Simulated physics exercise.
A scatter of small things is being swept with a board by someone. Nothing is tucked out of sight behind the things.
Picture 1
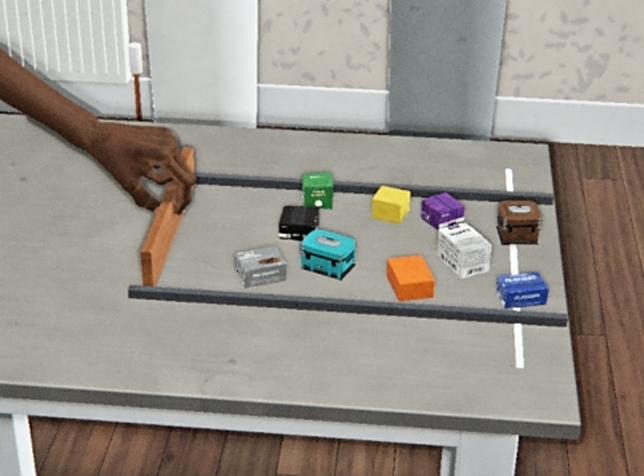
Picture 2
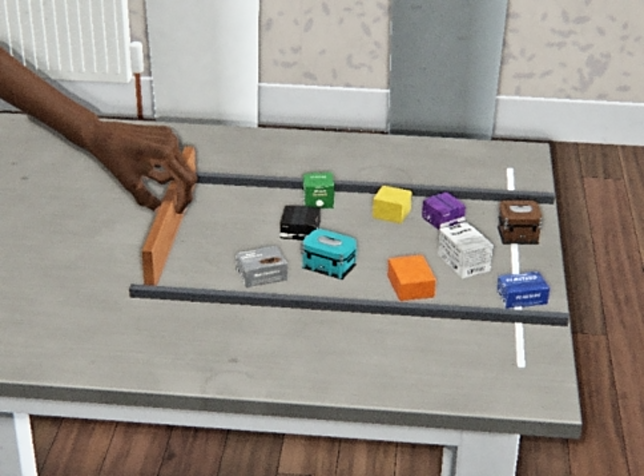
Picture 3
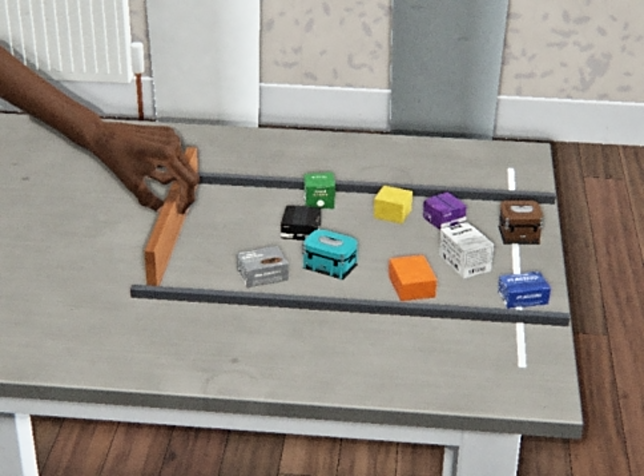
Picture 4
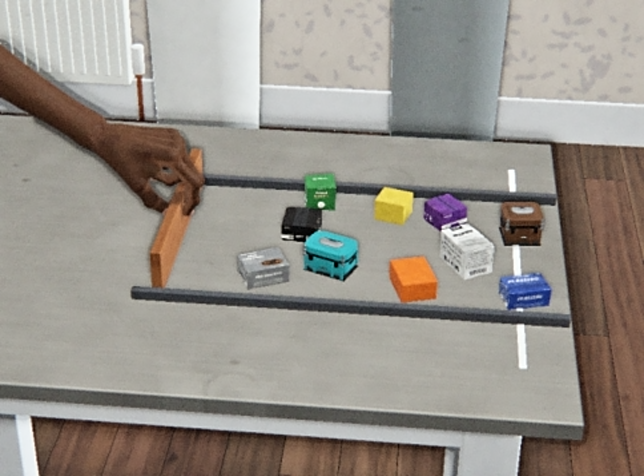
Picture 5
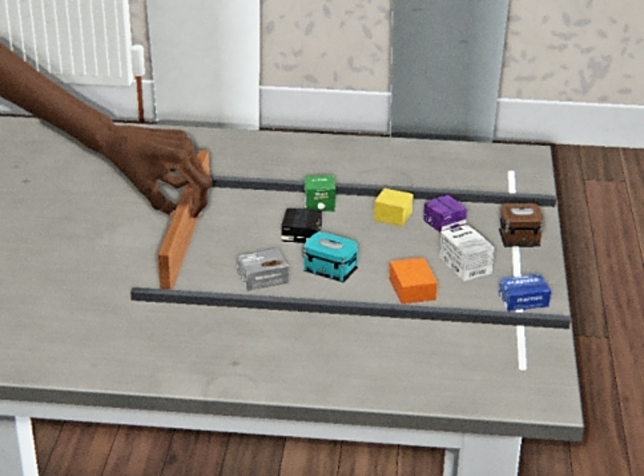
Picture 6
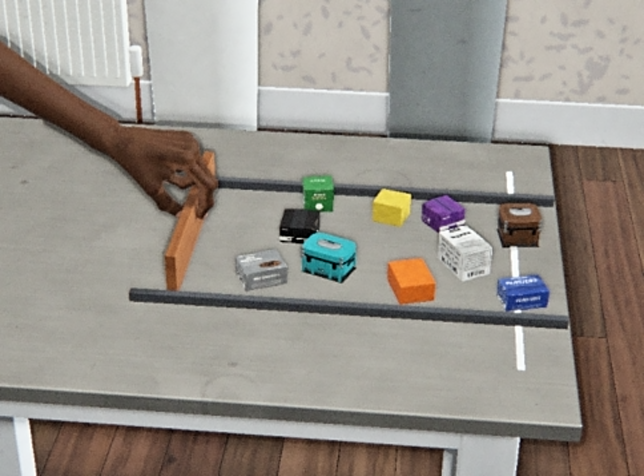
At the start, a hand grips an upright orange-brown board at the left end of two dark rails on a grey table, with small colourful boxes and cases scattered to its right. The hand then slides the board slightly rightward, still short of the grey box, while the scattered things stay put.
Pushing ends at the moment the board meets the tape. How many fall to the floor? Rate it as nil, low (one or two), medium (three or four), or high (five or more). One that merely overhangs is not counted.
High, five or more.
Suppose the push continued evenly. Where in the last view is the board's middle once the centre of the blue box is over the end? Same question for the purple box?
Estimated middle: (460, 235), and (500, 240) for the other.
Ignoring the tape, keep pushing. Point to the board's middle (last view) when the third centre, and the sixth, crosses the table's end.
I'd say close to (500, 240), and after that close to (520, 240).
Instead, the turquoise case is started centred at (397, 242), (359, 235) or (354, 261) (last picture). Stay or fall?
In order, the turquoise case sits tight; sits tight; sits tight.
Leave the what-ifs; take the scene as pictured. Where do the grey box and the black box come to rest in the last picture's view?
I'd say approximately (540, 299) and then (532, 241).
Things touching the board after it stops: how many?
In total, 4.
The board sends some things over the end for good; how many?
The figure is 5, exactly.
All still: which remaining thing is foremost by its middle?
The answer is the yellow block.
Soon after, none off yet; brown case at rest near (519, 225); blue box at rest near (523, 293); white box at rest near (464, 253).
After that, none off yet; brown case displaced about its own width near (564, 234); blue box displaced about its own width near (571, 298); white box displaced about its own width near (528, 249).
In the end, the number that fall off is five or more; gone, orange block, purple box, white box, blue box and brown case.
